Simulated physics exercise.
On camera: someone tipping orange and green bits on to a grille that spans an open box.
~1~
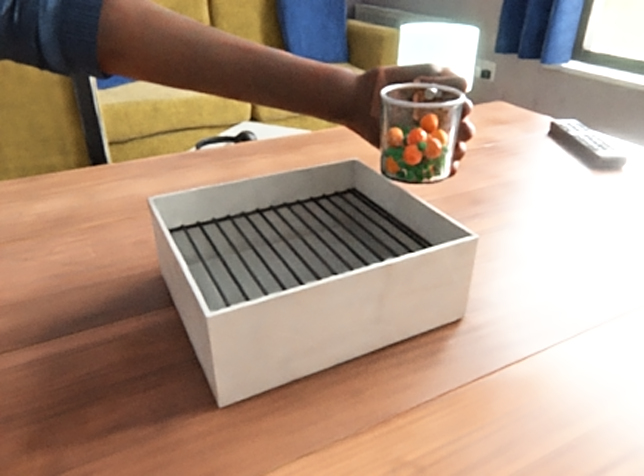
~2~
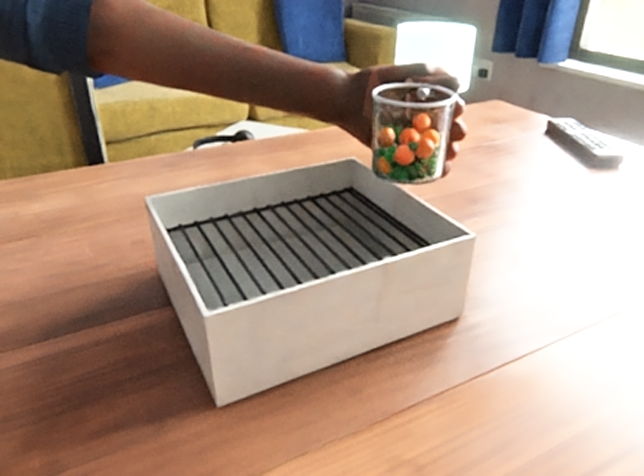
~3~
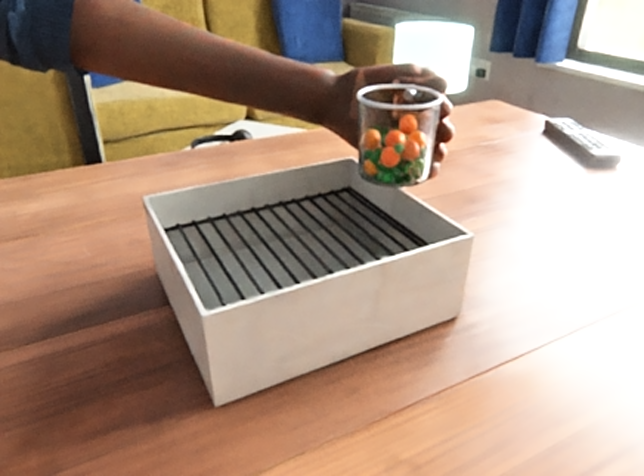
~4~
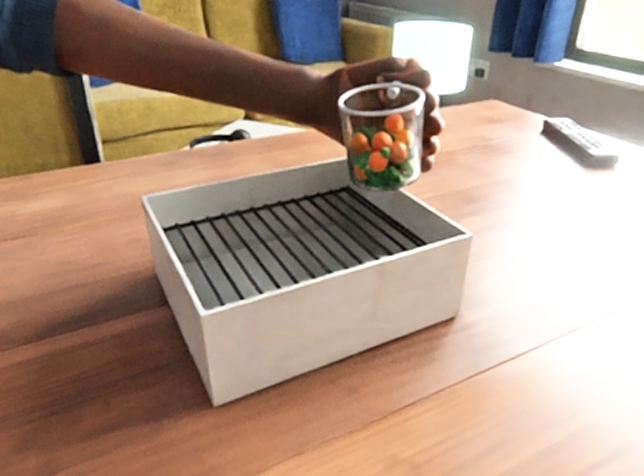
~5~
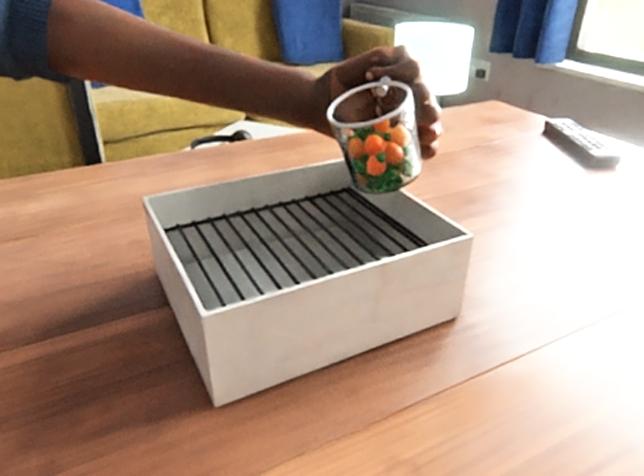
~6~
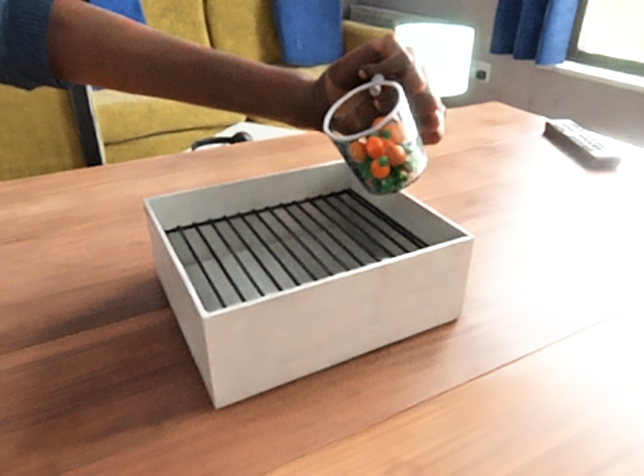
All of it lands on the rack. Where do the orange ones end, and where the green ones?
The orange pieces stay on top; the green pieces drop through.
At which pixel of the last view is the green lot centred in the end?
Roughly at (335, 276).
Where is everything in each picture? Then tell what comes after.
Cup (418, 134), upright; rack (210, 274), 16 wires across; orange sweets (417, 152), wider than the gaps; green coated nuts (416, 162), narrower than the gaps, in the first picture.
Cup (410, 134), upright; green ones (408, 162), in the second picture.
Cup (396, 136), upright; orange ones (395, 154), in the third picture.
Cup (383, 138), tipped 8°; green ones (384, 167), in the fourth picture.
Cup (378, 140), tipped 20°; orange ones (383, 154), in the fifth picture.
Cup (379, 141), tipped 32°; rack (206, 275); orange ones (387, 153); green ones (389, 168), in the sixth picture.
Then, 0.54 s later than the last frame, orange ones, every one in the cup; green ones, every one in the cup.
Then, 1.02 s later than the last frame, orange ones, roughly two thirds in the cup, roughly a third on or over the wires; green ones, almost all in the cup, about a tenth on or over the wires.
Then, 1.43 s later than the last frame, orange ones, every one on or over the wires; green ones, about a tenth on or over the wires, almost all under the rack.
When it is over, orange ones, every one on the wires, not one under the rack; green ones, just a few on the wires, almost all under the rack.
